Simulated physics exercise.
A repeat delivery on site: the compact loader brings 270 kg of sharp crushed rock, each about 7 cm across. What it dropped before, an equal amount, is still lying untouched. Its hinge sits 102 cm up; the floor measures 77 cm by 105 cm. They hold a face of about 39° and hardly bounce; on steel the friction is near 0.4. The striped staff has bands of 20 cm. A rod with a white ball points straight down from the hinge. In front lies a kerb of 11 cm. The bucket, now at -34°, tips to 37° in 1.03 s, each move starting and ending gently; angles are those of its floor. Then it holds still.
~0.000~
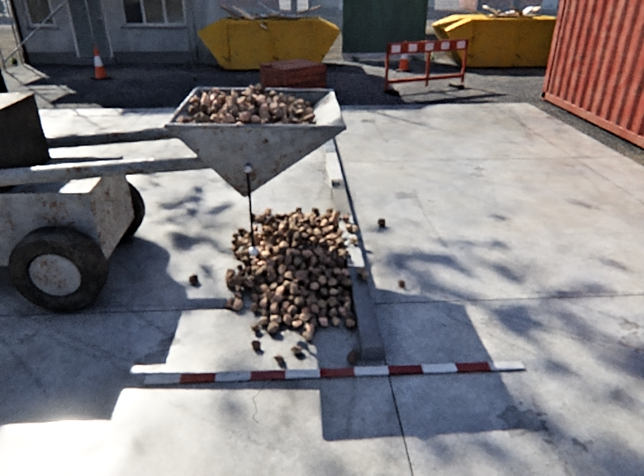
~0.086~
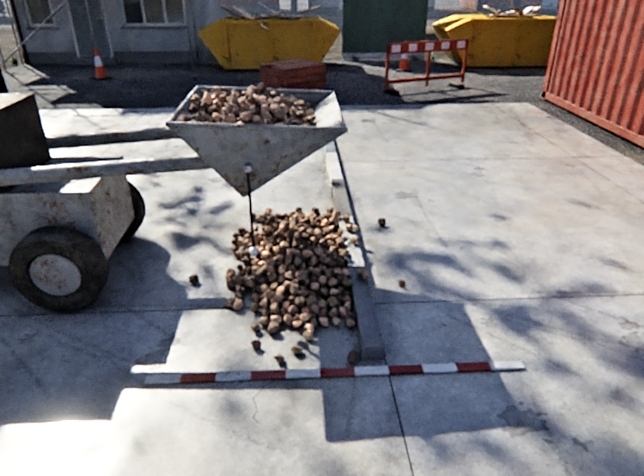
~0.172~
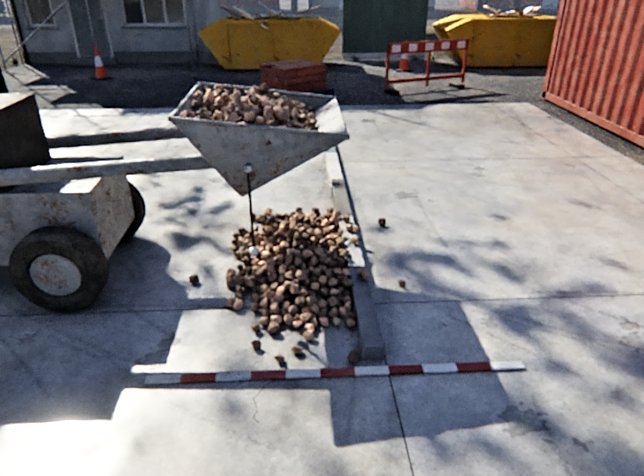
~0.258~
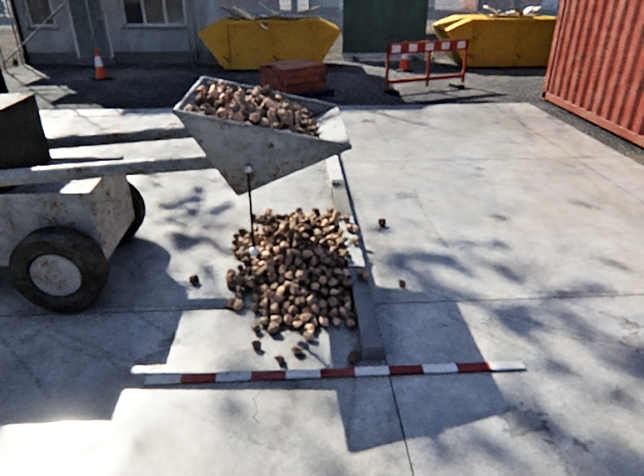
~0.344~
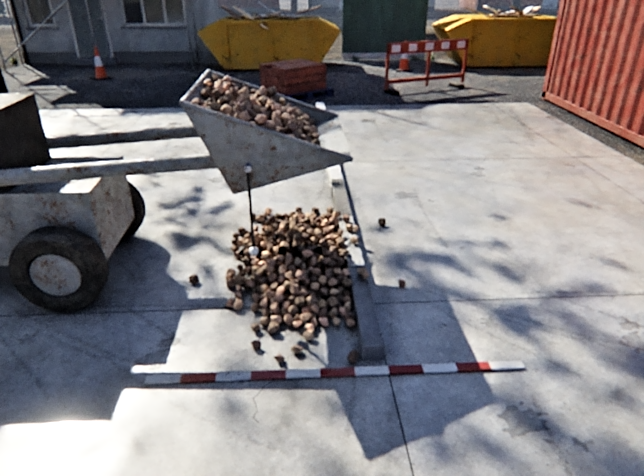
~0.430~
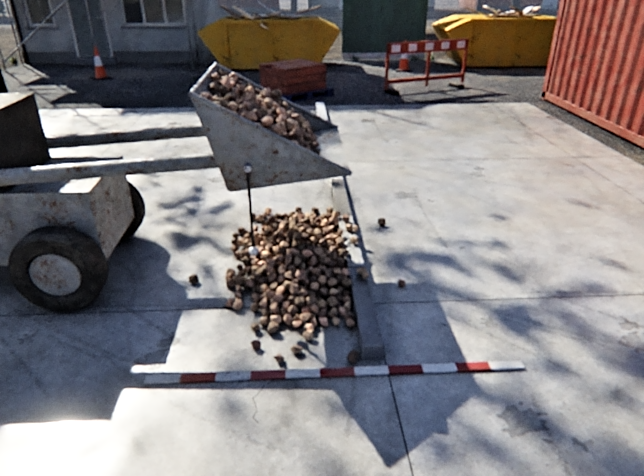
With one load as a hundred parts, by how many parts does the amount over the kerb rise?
Close to 62 parts in a hundred.
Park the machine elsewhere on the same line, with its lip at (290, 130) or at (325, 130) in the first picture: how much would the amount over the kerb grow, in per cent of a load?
About 10 and 35 per cent.
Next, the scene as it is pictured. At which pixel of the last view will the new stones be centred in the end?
Their middle is at about (372, 249).
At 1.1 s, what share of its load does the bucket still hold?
It holds some 75 per cent.
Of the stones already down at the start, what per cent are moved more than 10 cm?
Roughly 0 per cent of them.
After 0.8 s the floor is at 26°; in per cent of one load, 100 in the bucket, 100 on this side of the kerb; the foremost stones are at (364, 244).
After 1.1 s the floor is at 37°; in per cent of one load, 75 in the bucket, 124 on this side of the kerb, 0 over the kerb; the foremost stones are at (366, 244).
After 1.5 s the floor is at 37°; in per cent of one load, 24 in the bucket, 150 on this side of the kerb, 26 over the kerb; the foremost stones are at (422, 256).
After 4.0 s the floor is at 37°; in per cent of one load, 0 in the bucket, 138 on this side of the kerb, 62 over the kerb; the foremost stones are at (483, 250). Net gain over the kerb, 62.
